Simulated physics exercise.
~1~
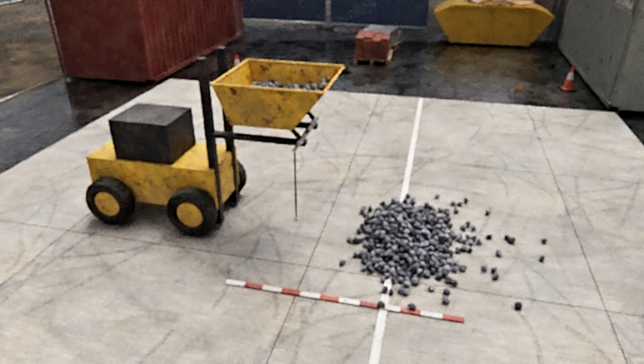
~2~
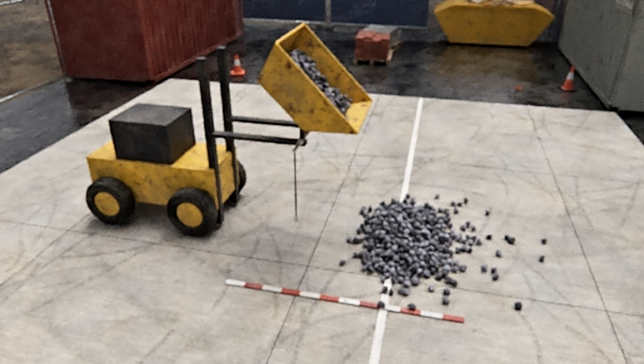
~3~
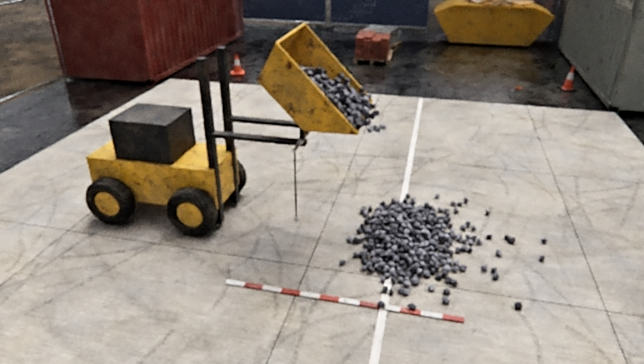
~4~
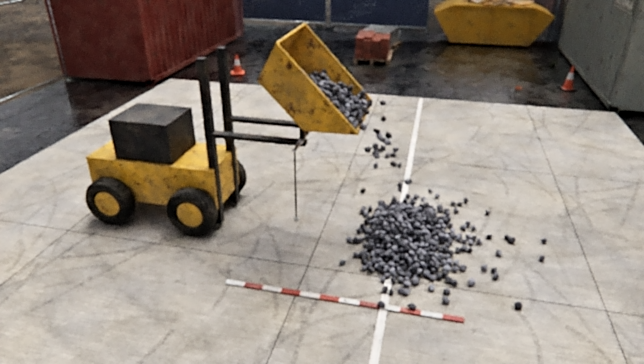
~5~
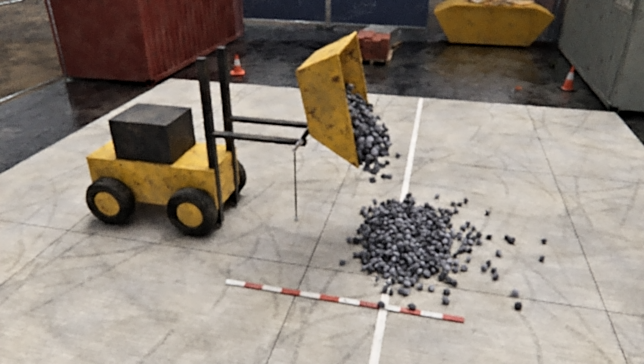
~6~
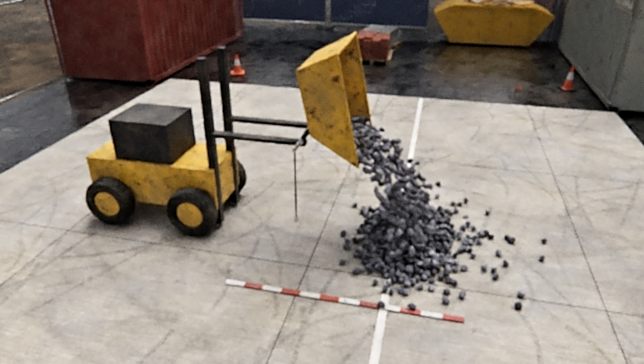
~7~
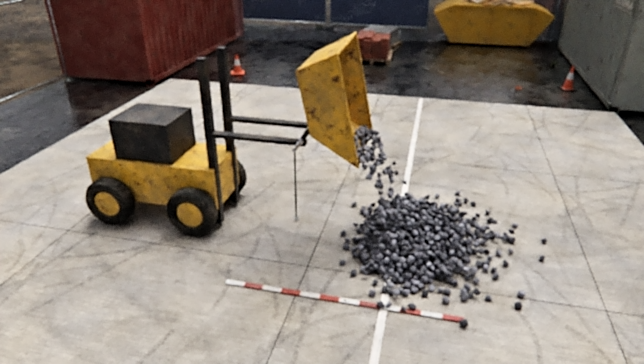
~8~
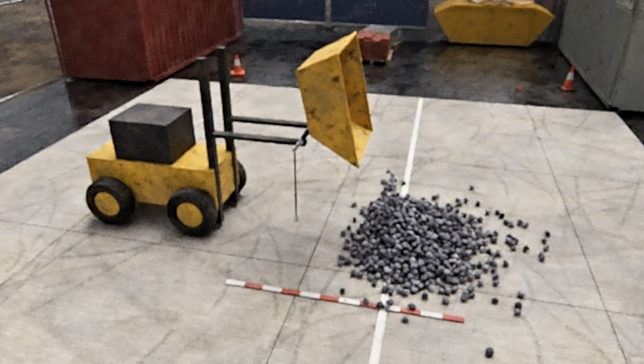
A yellow skip full of dark grey stones hangs on the raised arms of a small yellow and black loader at the left of a pale concrete yard, seen from above. A loose pile of similar stones lies across a white line, behind a red and white striped pole, with red and grey containers beyond. The skip tips to the right, and its stones slide to the lip and begin to trickle down. It pauses, then tips more steeply, and the rest pour onto the pile. The skip ends empty and still above a broader heap, most of it right of the line.
